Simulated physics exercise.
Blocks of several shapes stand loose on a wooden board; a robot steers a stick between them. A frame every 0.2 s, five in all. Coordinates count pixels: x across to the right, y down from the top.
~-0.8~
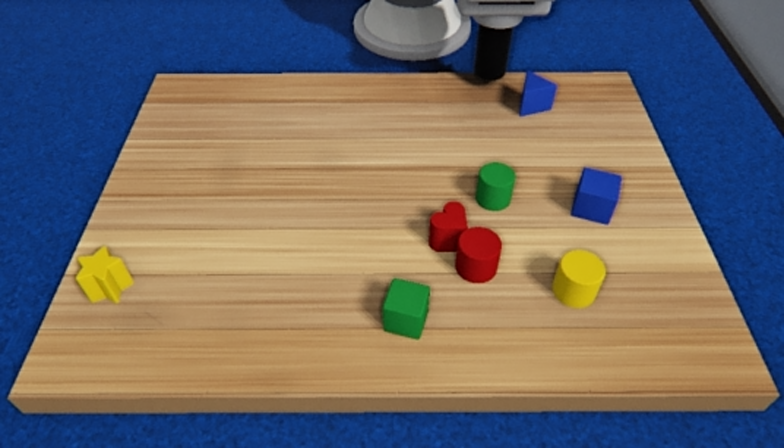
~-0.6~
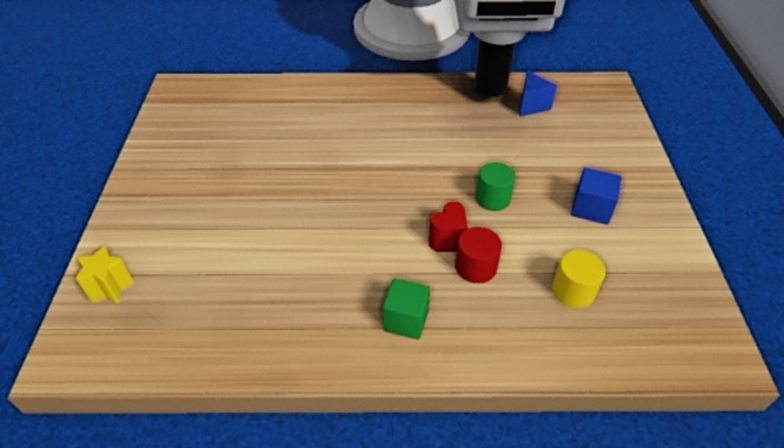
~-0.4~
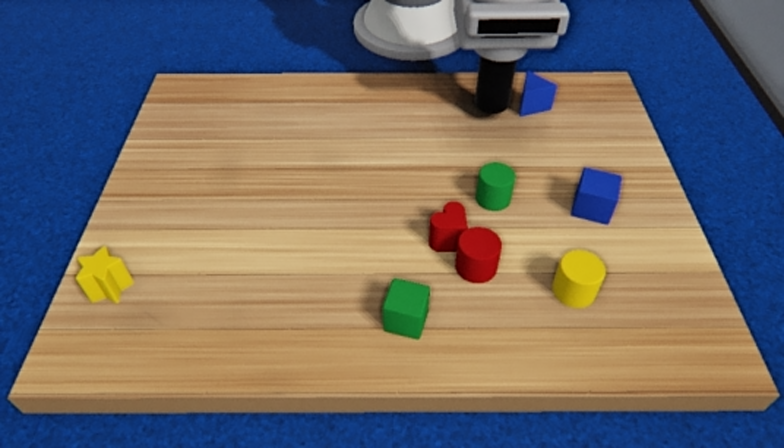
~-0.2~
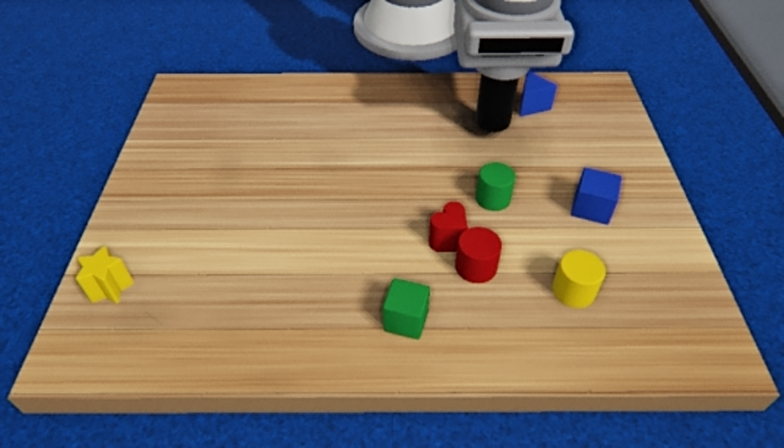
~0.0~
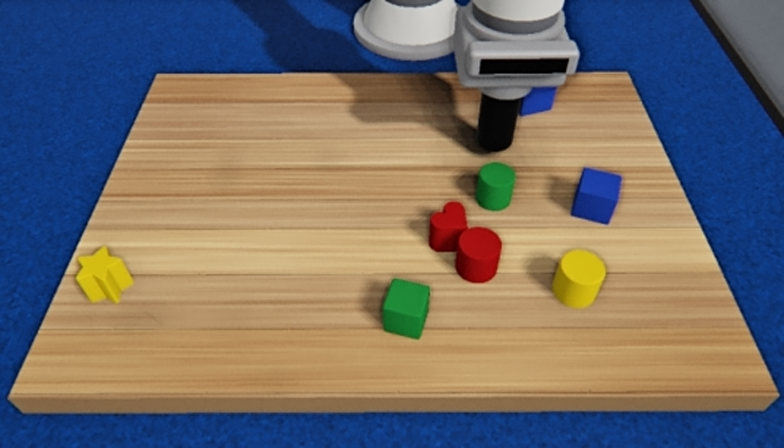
A robot arm holding a black stick reaches over the far edge of a pale wooden board on a blue surface, seen from above at an angle. A yellow star-shaped block sits at left, a green cube near the front, red heart-shaped and cylindrical blocks with a green cylinder right of centre, and blue and yellow blocks farther right. The stick slides steadily forward toward the viewer, while blocks and camera stay still.
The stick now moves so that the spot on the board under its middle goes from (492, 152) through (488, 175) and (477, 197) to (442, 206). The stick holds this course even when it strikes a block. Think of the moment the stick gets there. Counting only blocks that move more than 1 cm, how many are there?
Going by the path, one of them shifts by more than about 1 cm.
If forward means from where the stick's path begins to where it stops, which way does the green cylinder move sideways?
Gets pushed left.
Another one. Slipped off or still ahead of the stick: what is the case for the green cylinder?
At the end of the path, the stick has already lost the green cylinder, which lies beside or behind it.
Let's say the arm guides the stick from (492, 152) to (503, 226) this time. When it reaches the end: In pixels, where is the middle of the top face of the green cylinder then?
The centre of its top will be at (488, 225).
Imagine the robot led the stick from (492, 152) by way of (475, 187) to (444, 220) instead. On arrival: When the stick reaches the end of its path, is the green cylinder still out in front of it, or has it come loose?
Slipped clear.
What follows on the original path. One third of the way, stick (490, 165); green cylinder (498, 176).
Two thirds of the way, stick (477, 187); green cylinder (498, 199).
At the end, stick (443, 195); red heart-shaped block unmoved; green cylinder (497, 199).
